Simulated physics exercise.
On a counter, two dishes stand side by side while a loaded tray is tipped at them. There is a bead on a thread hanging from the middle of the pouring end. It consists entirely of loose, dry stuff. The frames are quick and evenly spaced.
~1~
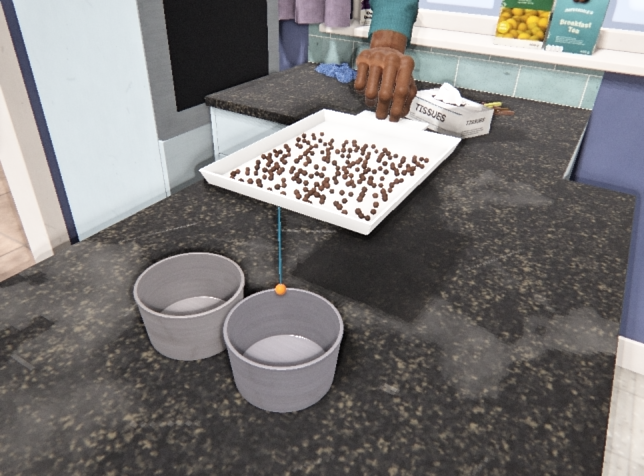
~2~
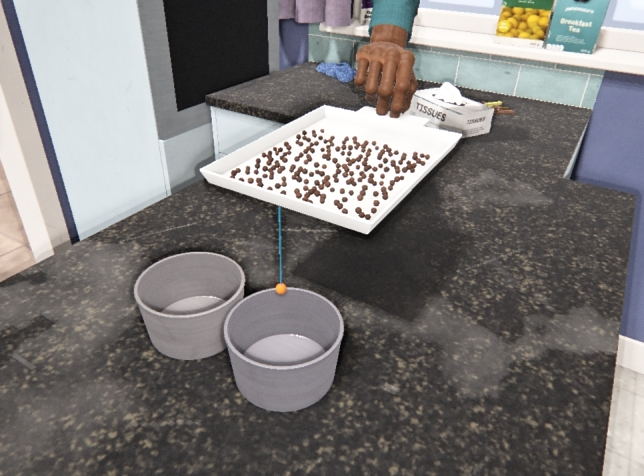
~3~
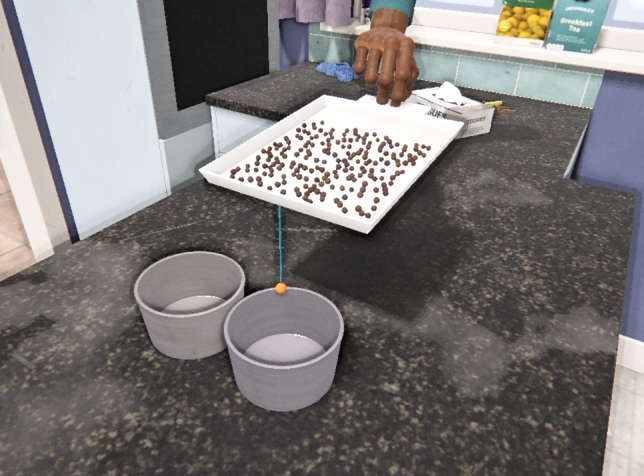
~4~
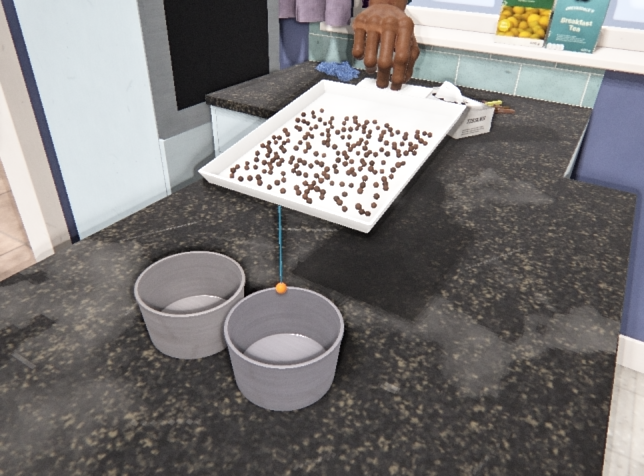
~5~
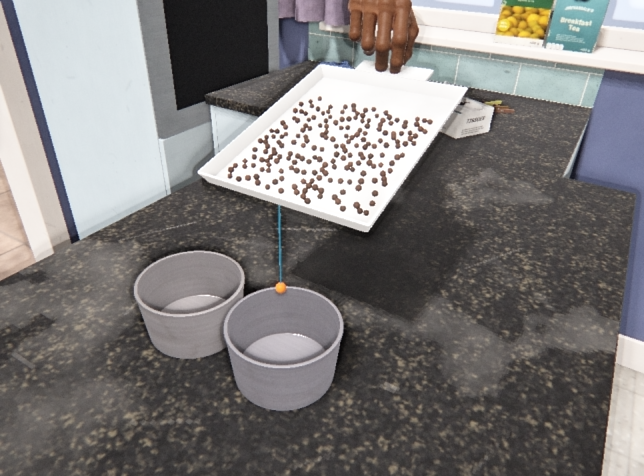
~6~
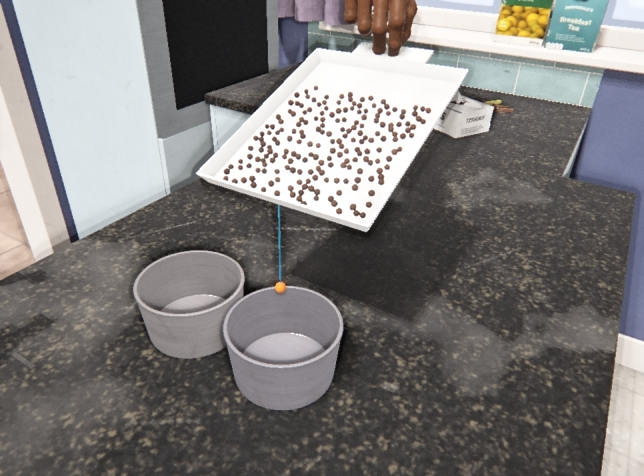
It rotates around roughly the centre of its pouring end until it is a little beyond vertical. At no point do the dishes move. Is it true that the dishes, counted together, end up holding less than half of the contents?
No, more than half.
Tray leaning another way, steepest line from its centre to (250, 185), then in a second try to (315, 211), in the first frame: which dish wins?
Leftward dish for the first, Rightward dish for the second.
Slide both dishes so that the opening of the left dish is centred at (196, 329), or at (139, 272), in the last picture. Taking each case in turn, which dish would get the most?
In the first position the left of the two, in the second the right of the two.
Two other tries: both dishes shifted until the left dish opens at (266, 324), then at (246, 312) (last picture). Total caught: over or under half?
At place one the greater share; at place two the greater share.
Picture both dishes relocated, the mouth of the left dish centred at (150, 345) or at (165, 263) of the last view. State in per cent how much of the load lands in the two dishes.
Roughly 0 per cent, then roughly 60 per cent.
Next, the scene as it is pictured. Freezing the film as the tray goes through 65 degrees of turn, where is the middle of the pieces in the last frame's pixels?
Mark it at roughly (274, 194) in the final frame.
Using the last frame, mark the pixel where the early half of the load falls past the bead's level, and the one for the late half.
About (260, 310), and after that about (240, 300).
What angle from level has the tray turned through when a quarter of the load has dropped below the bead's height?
Angle reached: About 95°.
Shortly afterwards, tray tipped steeply; the bulk on the tray; only a few in the right dish; only a few outside both; a little in the air.
Next, tray tipped past a quarter turn; only a few on the tray; near half in the right dish; near a quarter in the left dish; a little outside both; near a quarter in the air.
Some moments later, tray tipped past a quarter turn; near two thirds in the right dish; near a quarter in the left dish; a little outside both.
In the end, tray tipped past a quarter turn; near two thirds in the right dish; near a quarter in the left dish; a little outside both.
